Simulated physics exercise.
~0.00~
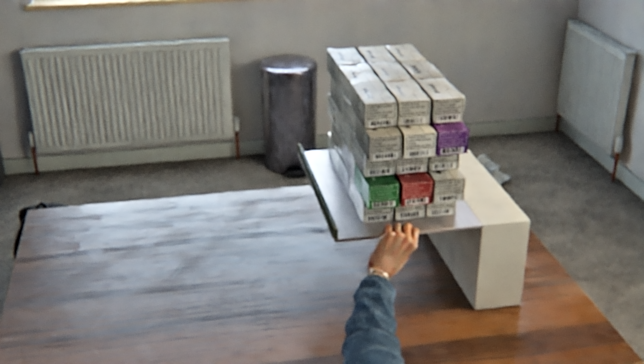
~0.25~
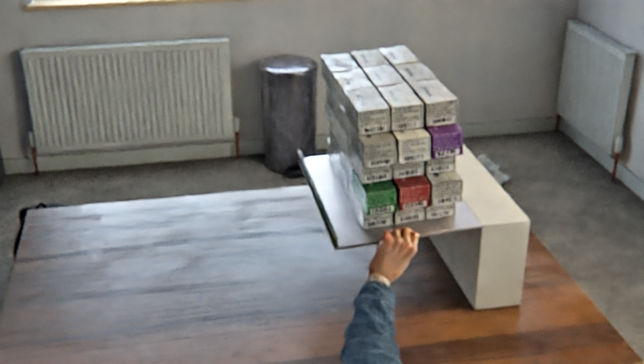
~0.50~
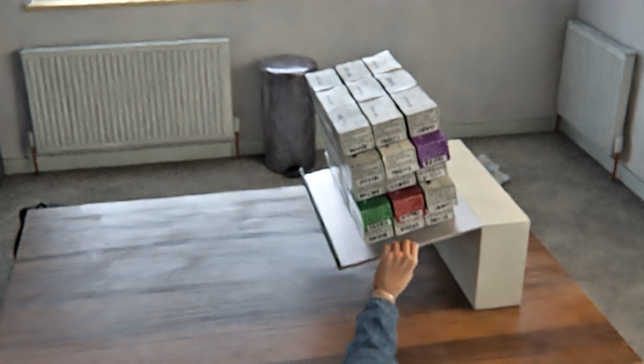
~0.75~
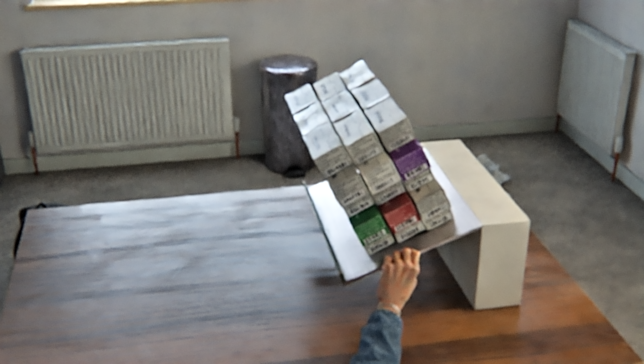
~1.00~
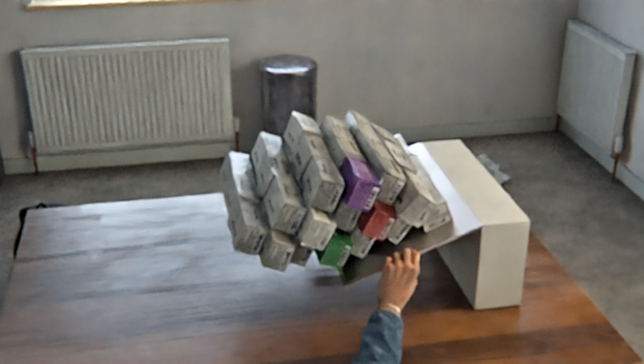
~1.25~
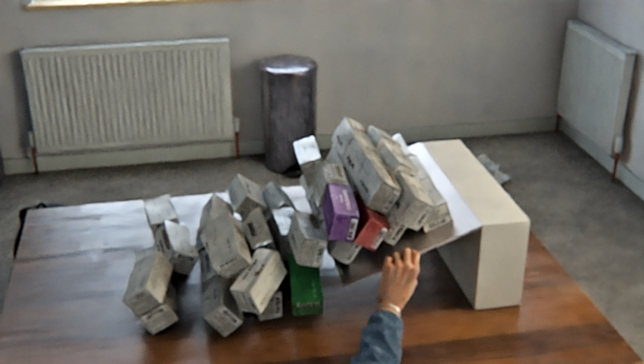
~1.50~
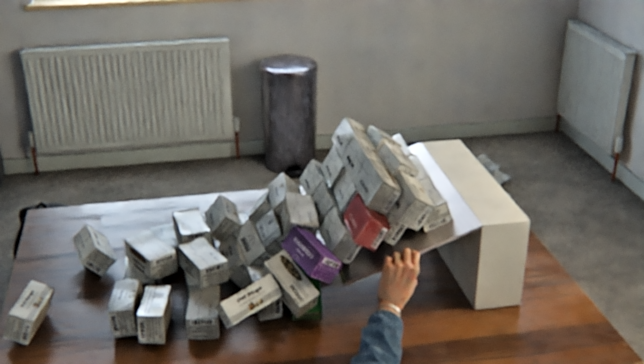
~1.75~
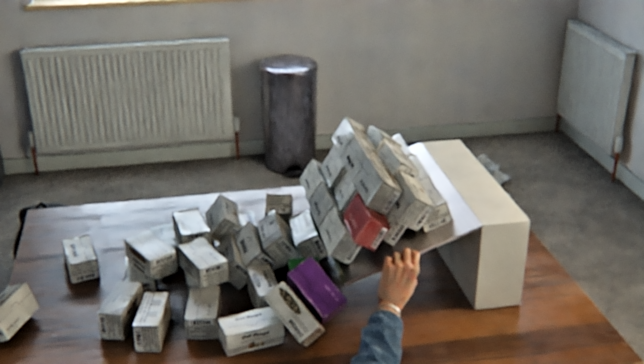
Stacked packets slide and topple left across the table as a hand tilts their tray.
